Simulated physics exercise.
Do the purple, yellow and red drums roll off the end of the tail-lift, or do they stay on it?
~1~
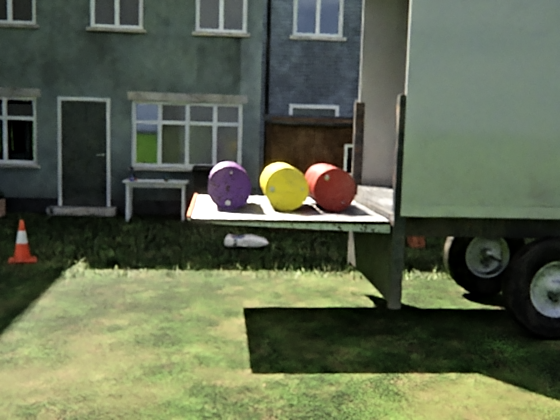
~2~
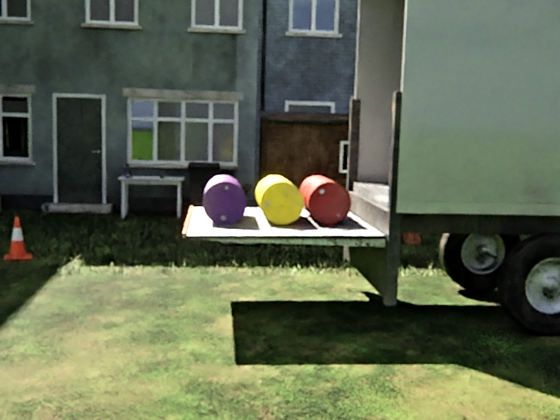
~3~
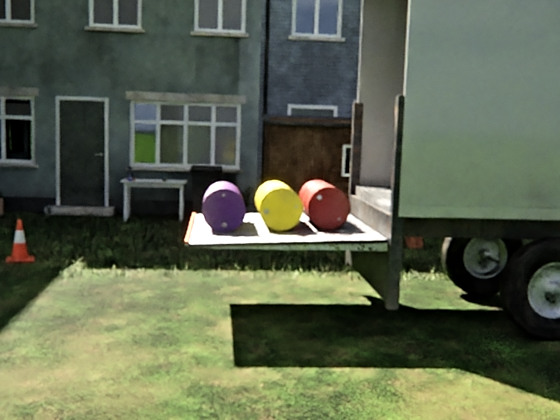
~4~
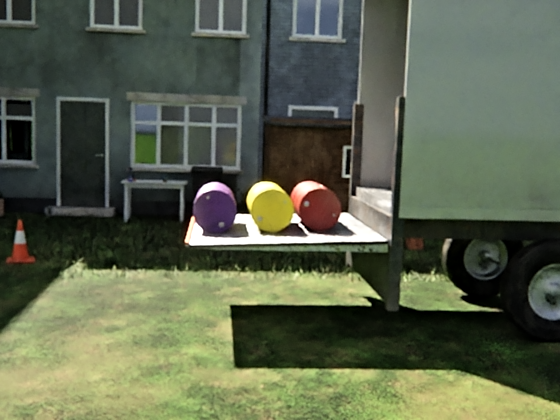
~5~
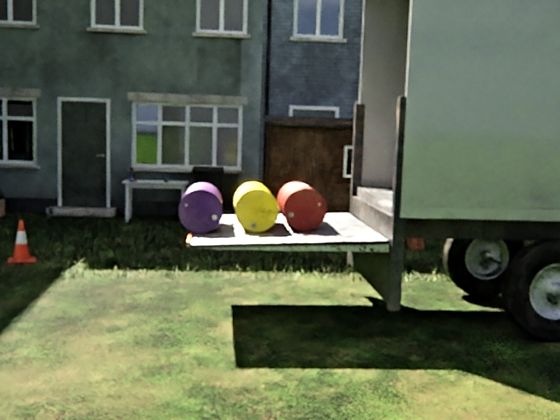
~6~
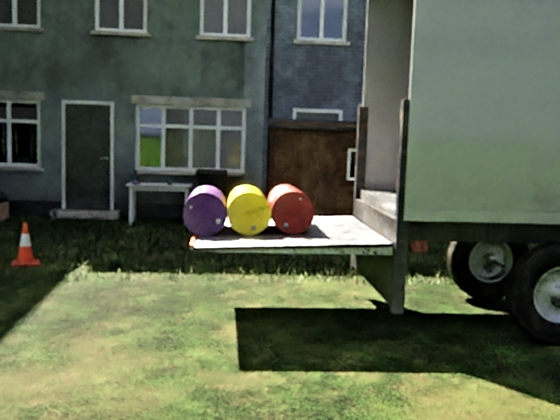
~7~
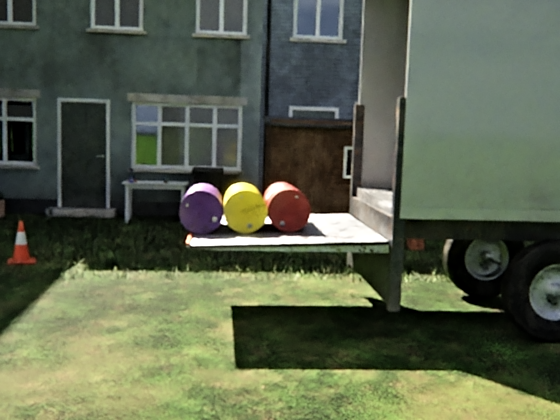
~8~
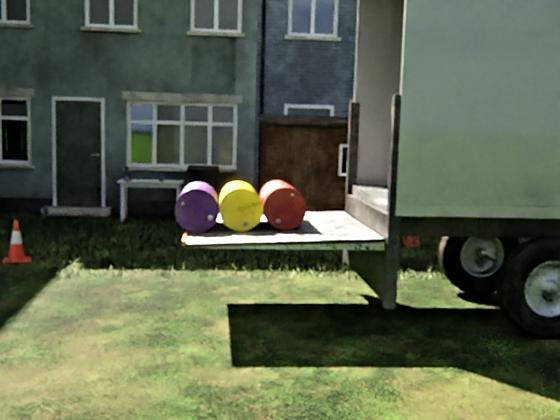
All three drums stay on the tail-lift. The purple one stops near the outer edge, the yellow one is held back behind it, and the red one comes to rest beside the yellow.
Purple, yellow and red drums rolling left along a truck's lowered tail-lift as it tips slightly, then resting together near the outer edge.
